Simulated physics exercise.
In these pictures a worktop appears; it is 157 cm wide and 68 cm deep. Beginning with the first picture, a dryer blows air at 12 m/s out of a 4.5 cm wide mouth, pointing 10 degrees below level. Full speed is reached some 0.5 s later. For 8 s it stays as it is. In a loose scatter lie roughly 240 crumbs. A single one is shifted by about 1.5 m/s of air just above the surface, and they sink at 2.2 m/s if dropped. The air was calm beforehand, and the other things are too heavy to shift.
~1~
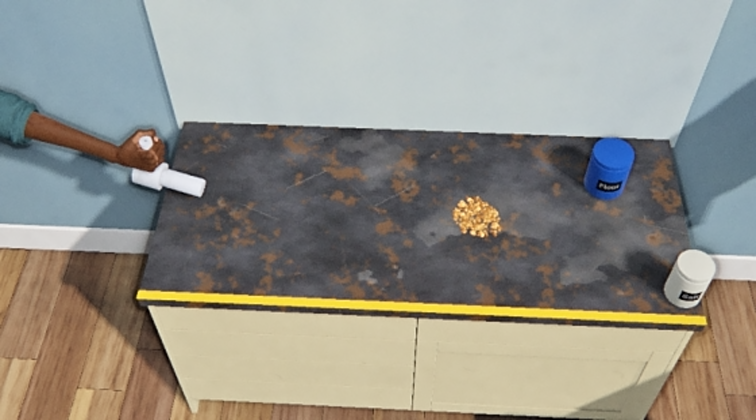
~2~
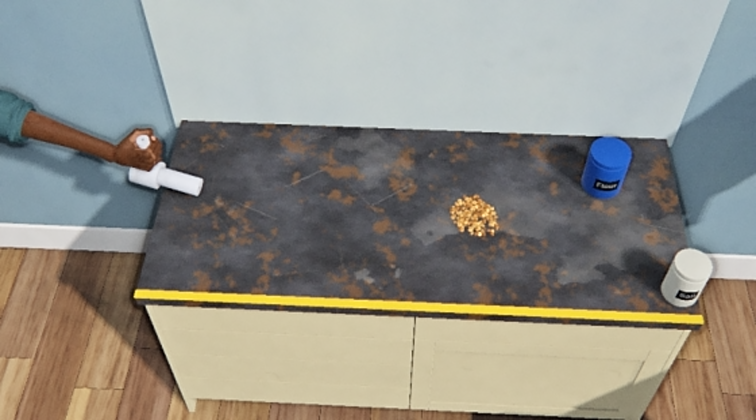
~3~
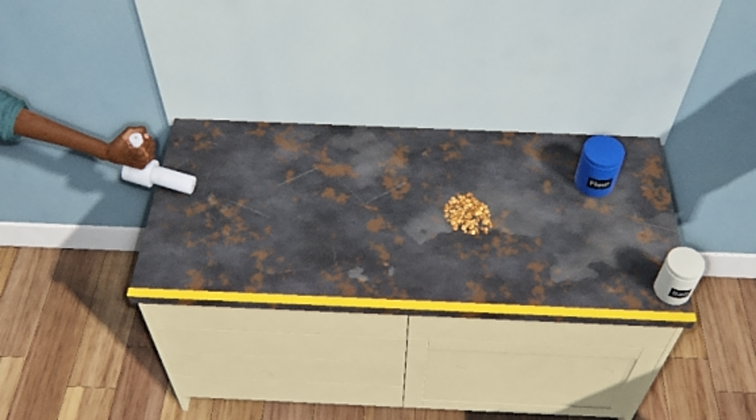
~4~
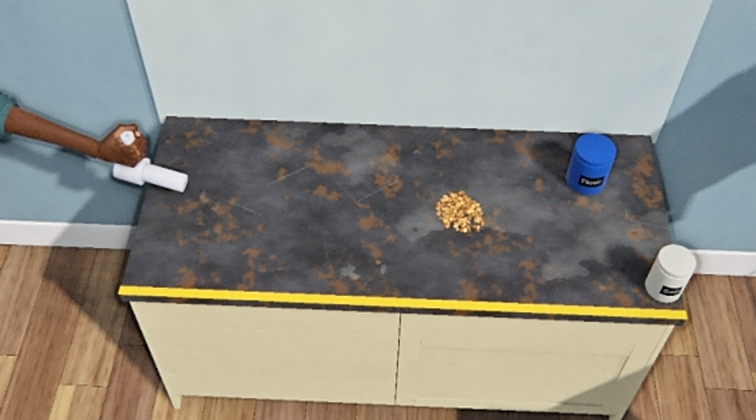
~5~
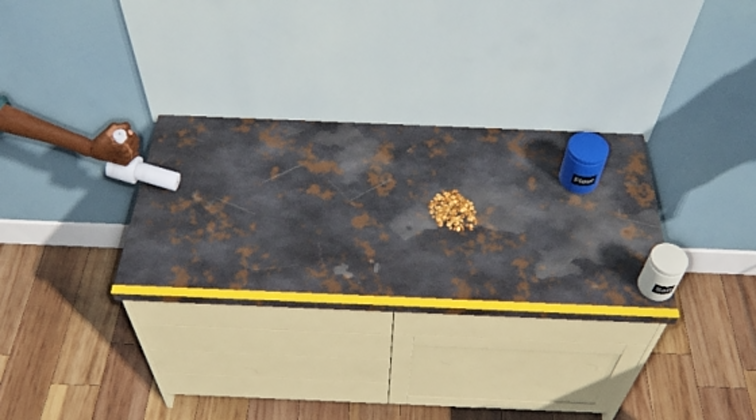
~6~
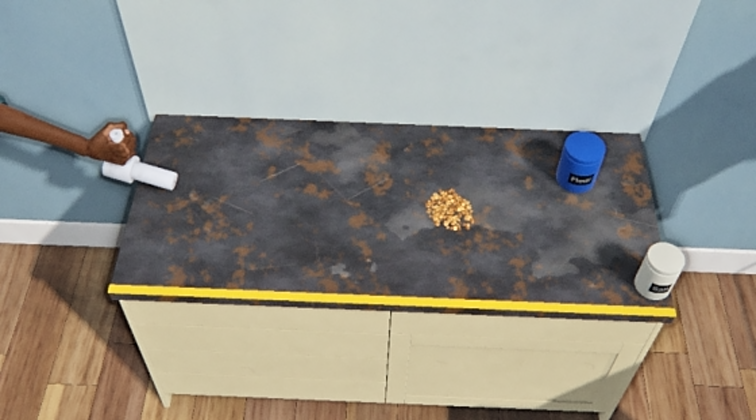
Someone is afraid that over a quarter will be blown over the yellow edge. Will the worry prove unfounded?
Yes, it does not happen.
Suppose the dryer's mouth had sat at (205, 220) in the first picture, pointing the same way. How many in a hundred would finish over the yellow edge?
My estimate is close to 0 percent.
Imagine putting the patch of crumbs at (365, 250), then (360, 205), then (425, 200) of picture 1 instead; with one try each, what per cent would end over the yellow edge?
Roughly 80 %, then 0 %, then 0 %.
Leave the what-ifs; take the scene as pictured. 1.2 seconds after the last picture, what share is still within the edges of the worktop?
Close to 15 in a hundred remain at that time.
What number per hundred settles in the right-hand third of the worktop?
Share at the end: Close to 10 %.
Then, 1.2 s after the last picture the count stands so, 0 % are over the yellow edge; the middle of those still in play is near (626, 194).
Then, 2.1 s after the last picture the count stands so, 0 % are over the yellow edge.
Then, 4.0 s after the last picture the count stands so, 0 % are over the yellow edge.
Then, 7.6 s after the last picture, at the end, 0 % are over the yellow edge.
